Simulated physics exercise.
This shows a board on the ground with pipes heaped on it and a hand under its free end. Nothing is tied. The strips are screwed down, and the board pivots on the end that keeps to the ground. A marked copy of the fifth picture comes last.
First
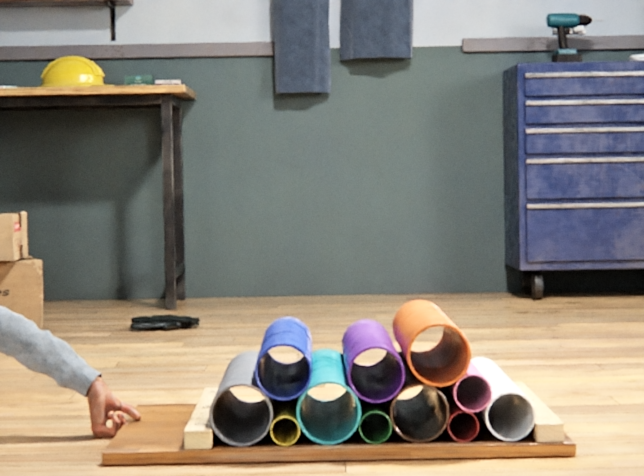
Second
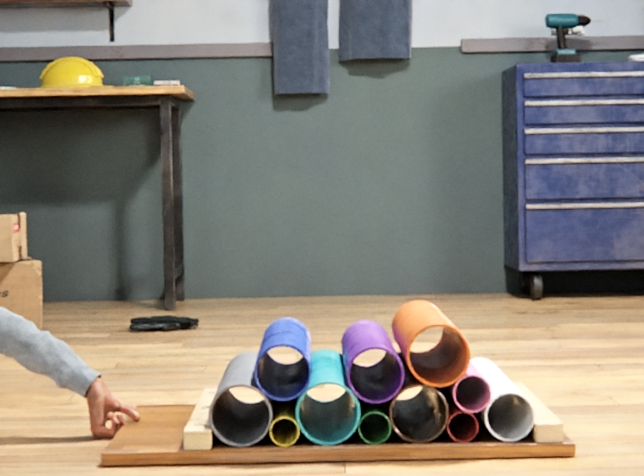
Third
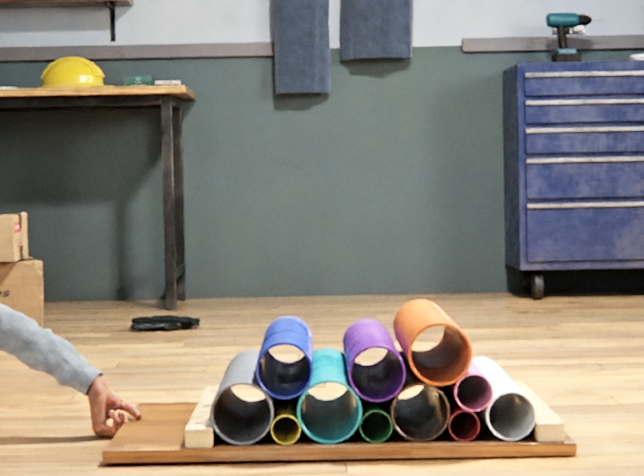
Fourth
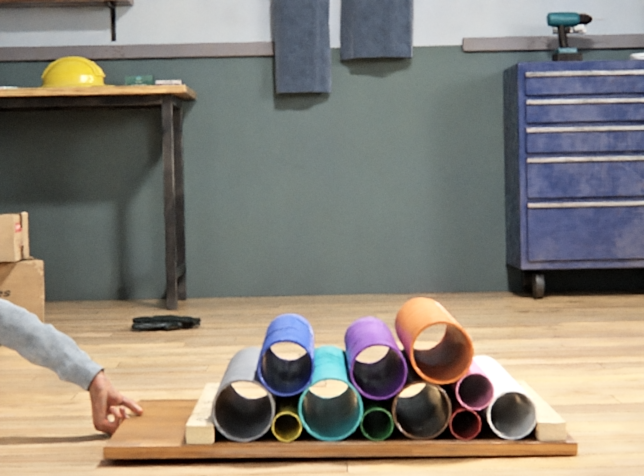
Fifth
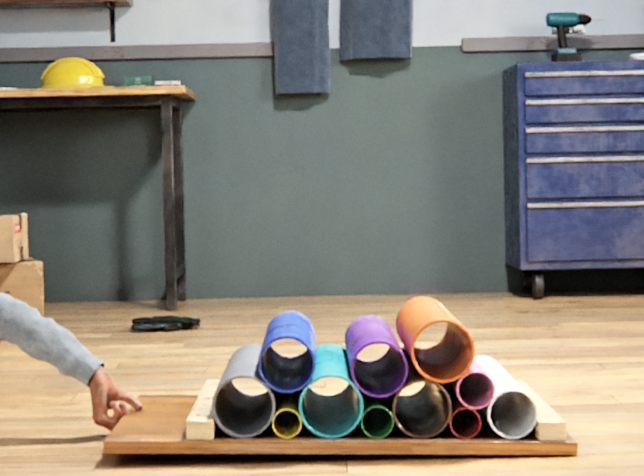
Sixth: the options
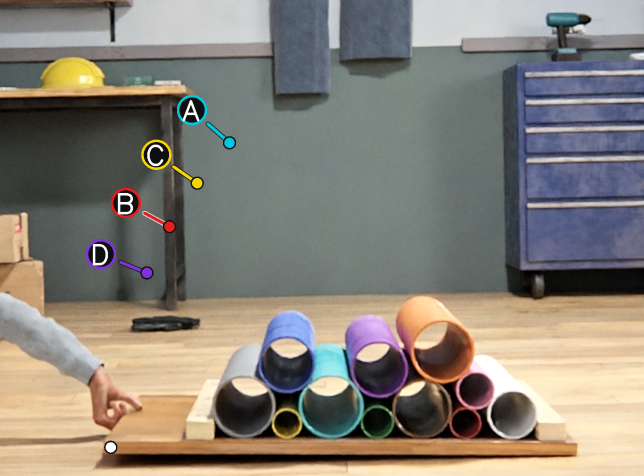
Hand at the left end of a wooden board lifting it very slightly, with colourful pipes stacked between two pale strips.
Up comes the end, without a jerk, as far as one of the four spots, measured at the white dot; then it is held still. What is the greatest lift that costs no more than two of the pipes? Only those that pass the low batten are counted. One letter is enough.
Mark A is as high as it can go.
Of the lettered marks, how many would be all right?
Four of them.
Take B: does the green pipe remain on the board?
The green pipe: Yes.
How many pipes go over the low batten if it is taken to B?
With B, none.
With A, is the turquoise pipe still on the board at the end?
The turquoise pipe: Yes.
On the marked copy, A at (230, 143); B at (170, 227); C at (197, 183); D at (147, 273); the white dot at (111, 448).
With A. Early on, board at 21°.
Further on, board at 42°.
At the end, board at 42°, one over the low batten (orange).
As for the rest, B none over the low batten; C none over the low batten; D none over the low batten.
